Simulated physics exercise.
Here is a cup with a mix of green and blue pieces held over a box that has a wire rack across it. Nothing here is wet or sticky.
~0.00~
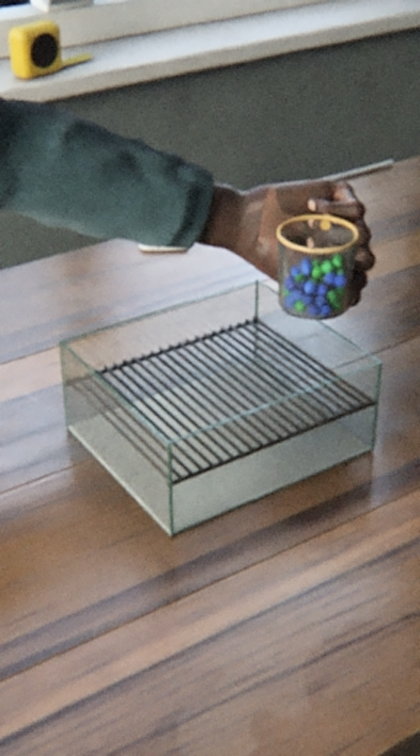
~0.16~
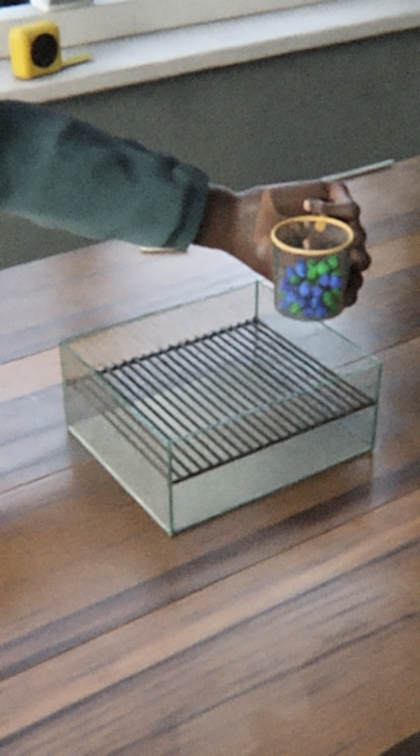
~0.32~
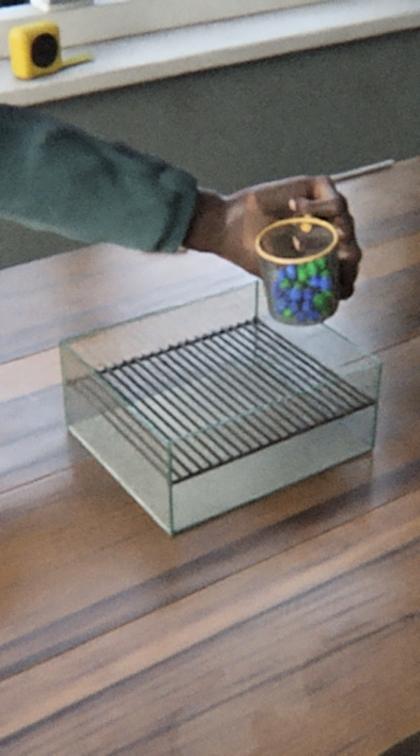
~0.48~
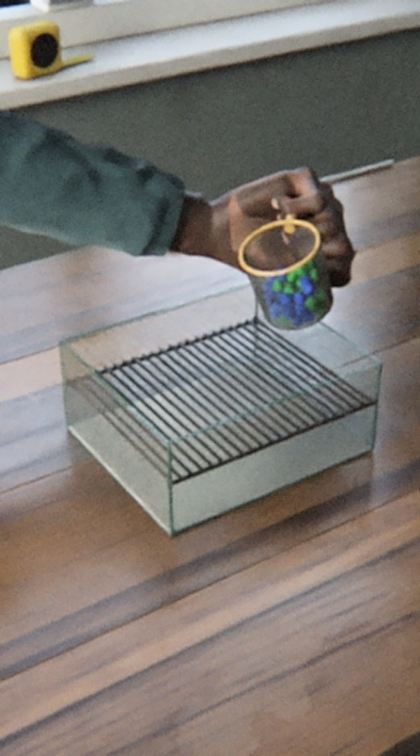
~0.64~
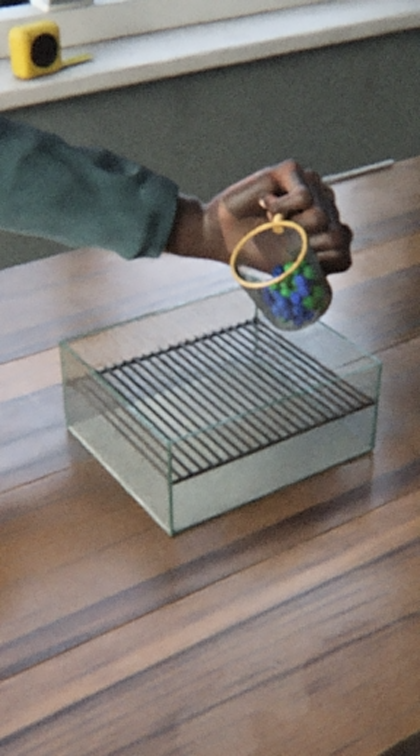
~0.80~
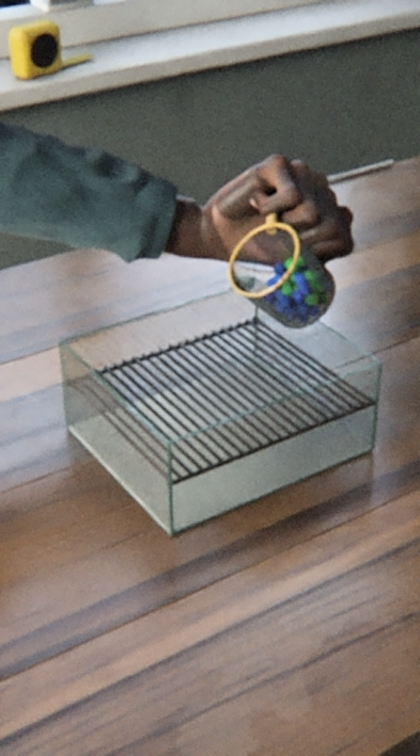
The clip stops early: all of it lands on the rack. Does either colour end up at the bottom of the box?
The green ones stay on top and the blue ones stay on top.
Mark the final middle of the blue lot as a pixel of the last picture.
Close to (242, 383).
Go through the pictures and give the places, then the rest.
In the first picture, cup at (316, 269), upright; rack at (136, 421), 22 wires across; green coated nuts at (324, 286), wider than the gaps; blue coated nuts at (314, 298), wider than the gaps.
In the second picture, cup at (311, 270), upright; blue ones at (310, 300).
In the third picture, cup at (300, 274), tipped 9°; green ones at (312, 288).
In the fourth picture, cup at (289, 277), tipped 20°; blue ones at (297, 303).
In the fifth picture, cup at (284, 279), tipped 32°; green ones at (301, 286).
In the sixth picture, cup at (284, 279), tipped 43°; rack at (136, 421); green ones at (303, 282); blue ones at (290, 304).
Around 1.18 s, green ones, all in the cup; blue ones, all in the cup.
Around 1.58 s, green ones, all in the cup; blue ones, all in the cup.
Around 2.06 s, green ones, all on or over the wires; blue ones, all on or over the wires.
Finally (2.6 s), green ones, all on the wires, none under the rack; blue ones, all on the wires, none under the rack.
